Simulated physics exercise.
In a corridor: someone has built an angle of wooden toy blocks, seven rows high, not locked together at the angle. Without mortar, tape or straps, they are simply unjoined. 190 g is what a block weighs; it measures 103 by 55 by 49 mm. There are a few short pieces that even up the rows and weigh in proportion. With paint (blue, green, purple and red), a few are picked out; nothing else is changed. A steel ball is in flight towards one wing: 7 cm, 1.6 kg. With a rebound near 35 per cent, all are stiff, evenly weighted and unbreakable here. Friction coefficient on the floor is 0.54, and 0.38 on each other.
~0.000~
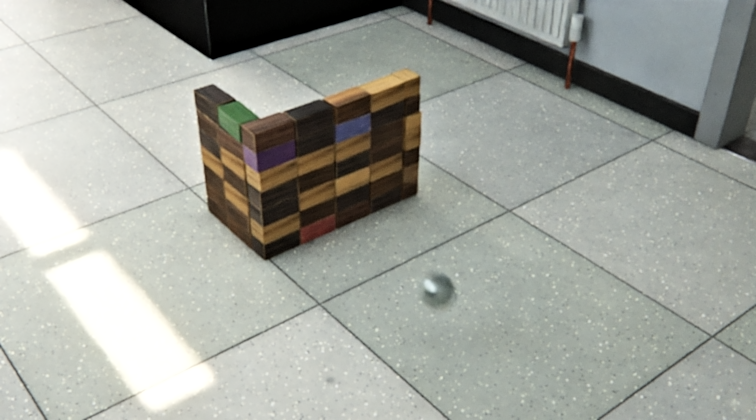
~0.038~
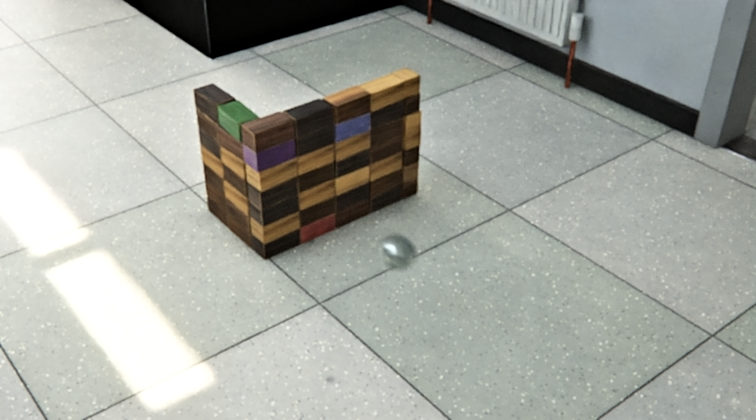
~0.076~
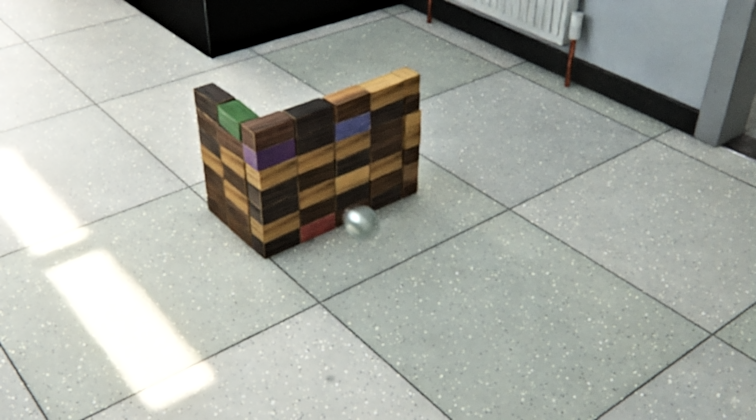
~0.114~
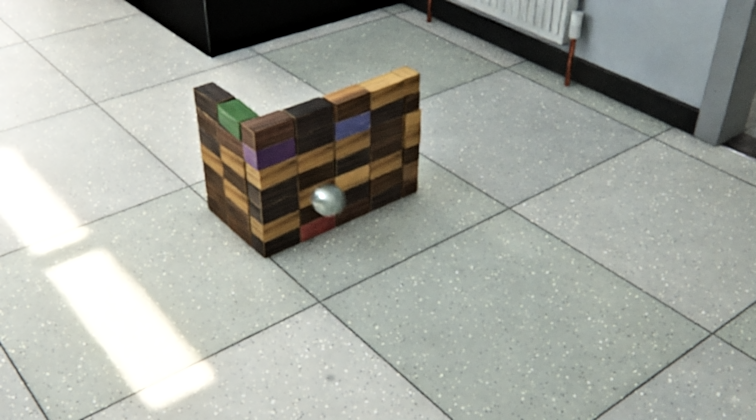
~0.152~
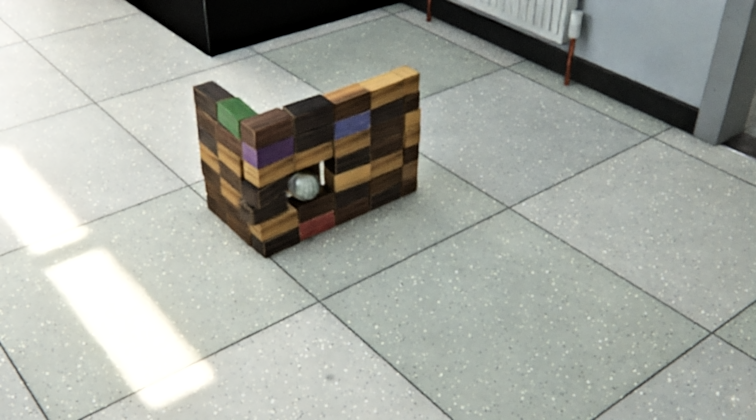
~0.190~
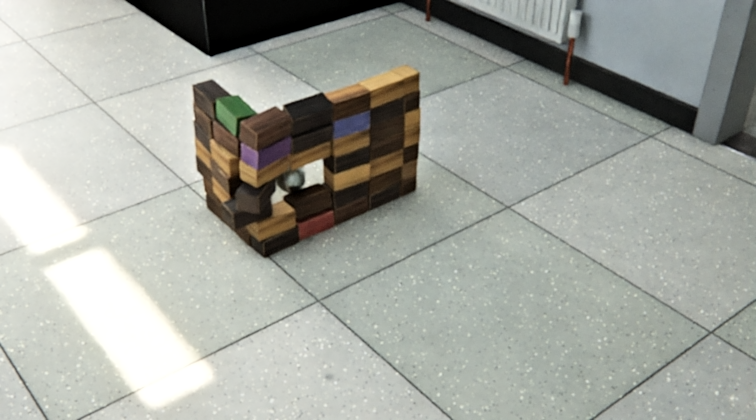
In the video, a steel ball flies leftward through the air toward an angled wall of wooden toy blocks on a tiled floor, then punches through the right wing near the corner, opening a hole and shifting the surrounding blocks.
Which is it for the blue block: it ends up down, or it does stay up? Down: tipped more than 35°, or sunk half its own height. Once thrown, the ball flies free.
The blue block does not end up down.
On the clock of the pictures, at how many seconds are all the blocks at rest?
At roughly 2.0 s.
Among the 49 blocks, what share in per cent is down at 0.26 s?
It's 10 percent at that point.
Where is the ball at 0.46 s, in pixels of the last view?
You'll find it near (221, 142).
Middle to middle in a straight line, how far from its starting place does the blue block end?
I'd estimate near 0 cm.
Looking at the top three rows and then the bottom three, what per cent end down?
That's 40% up top and 20% at the bottom.
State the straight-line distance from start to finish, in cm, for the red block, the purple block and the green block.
I'd estimate red at 0 cm, purple at 28 cm and green at 26 cm.
After 0.26 s, ball still moving; 6 of the 49 blocks down; blue block unmoved; green block leaning 7°.
After 0.46 s, ball still moving; 6 of the 49 blocks down; blue block unmoved; green block leaning 29°.
After 0.86 s, ball still moving; 11 of the 49 blocks down; blue block unmoved; purple block leaning 16°.
After 1.44 s, ball still moving; 16 of the 49 blocks down; blue block shifted 5 mm; purple block on its side.
At rest (2.4 s), ball rolling away; 16 of the 49 blocks down; blue block shifted 4 mm; purple block upside down; green block 24 cm lower. As the last picture would show them, middles, blue block near (347, 120), purple block near (339, 223).
